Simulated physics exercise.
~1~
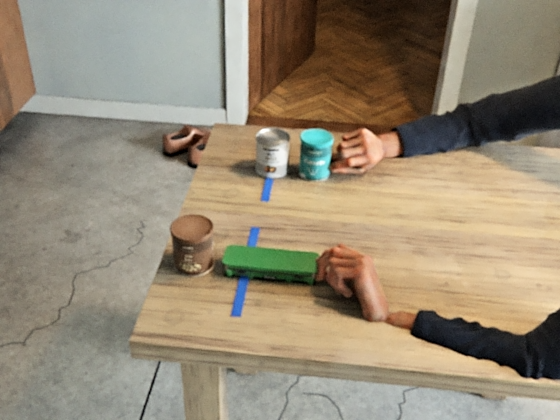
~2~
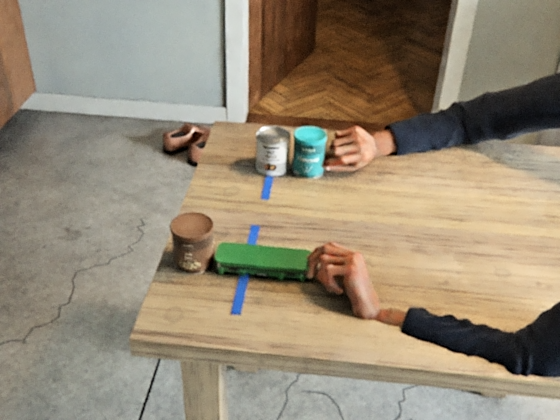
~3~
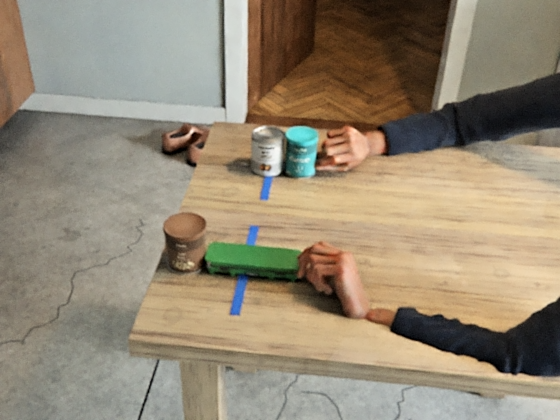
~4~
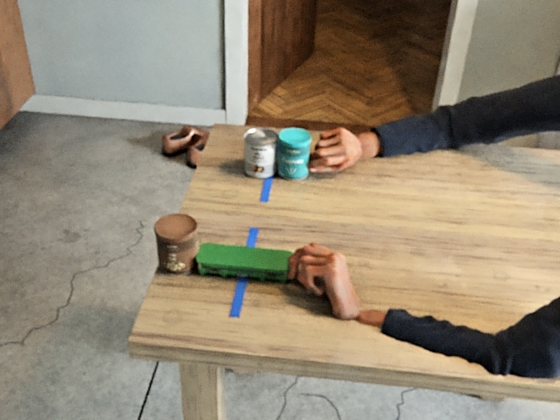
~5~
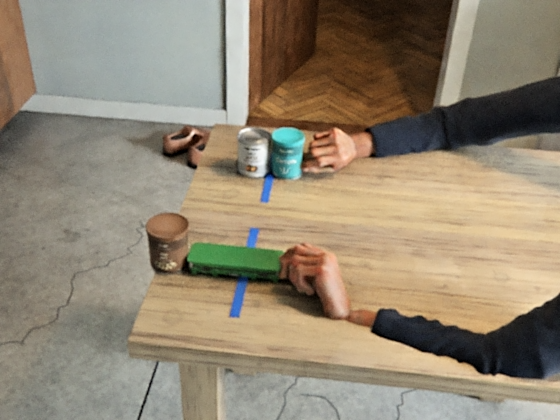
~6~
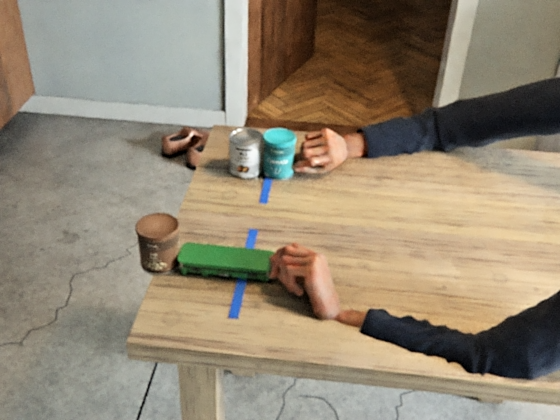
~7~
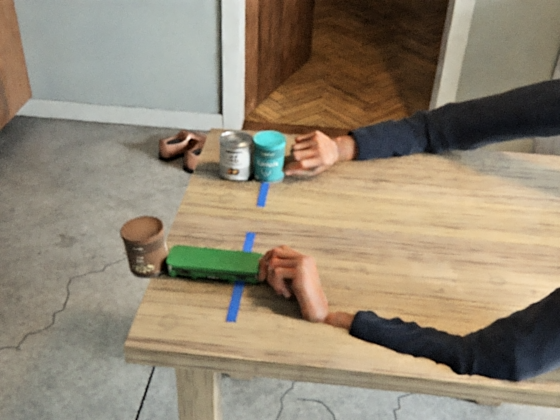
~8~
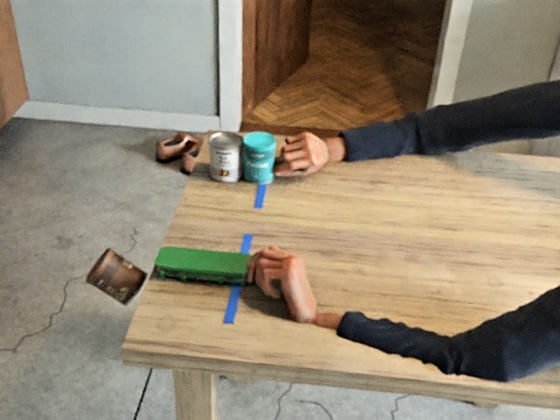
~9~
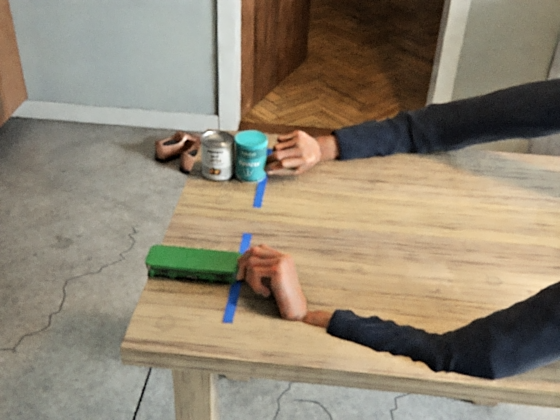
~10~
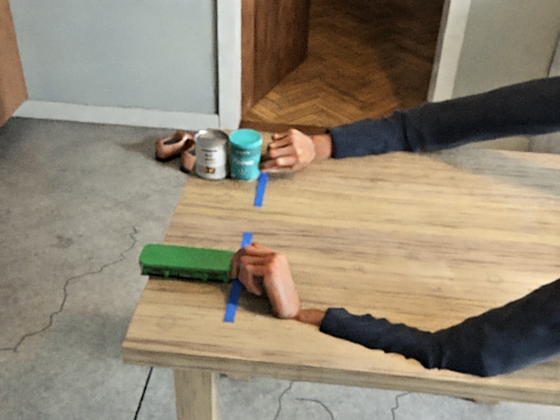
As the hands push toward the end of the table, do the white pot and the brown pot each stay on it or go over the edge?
The white pot stays on the table next to the turquoise tin. The brown pot is pushed over the edge and falls.
At first, two hands rest on a wooden table, one behind a turquoise tin beside a white pot, the other behind a long green case with a brown pot just beyond it. Both hands push slowly to the left, and the tin and the case slide across strips of blue tape. The white pot and the brown pot are shoved along ahead of them. The brown pot reaches the table's end, tips over the edge and drops out of sight. The case ends up poking past the edge, while the white pot still stands upright on the table beside the tin.
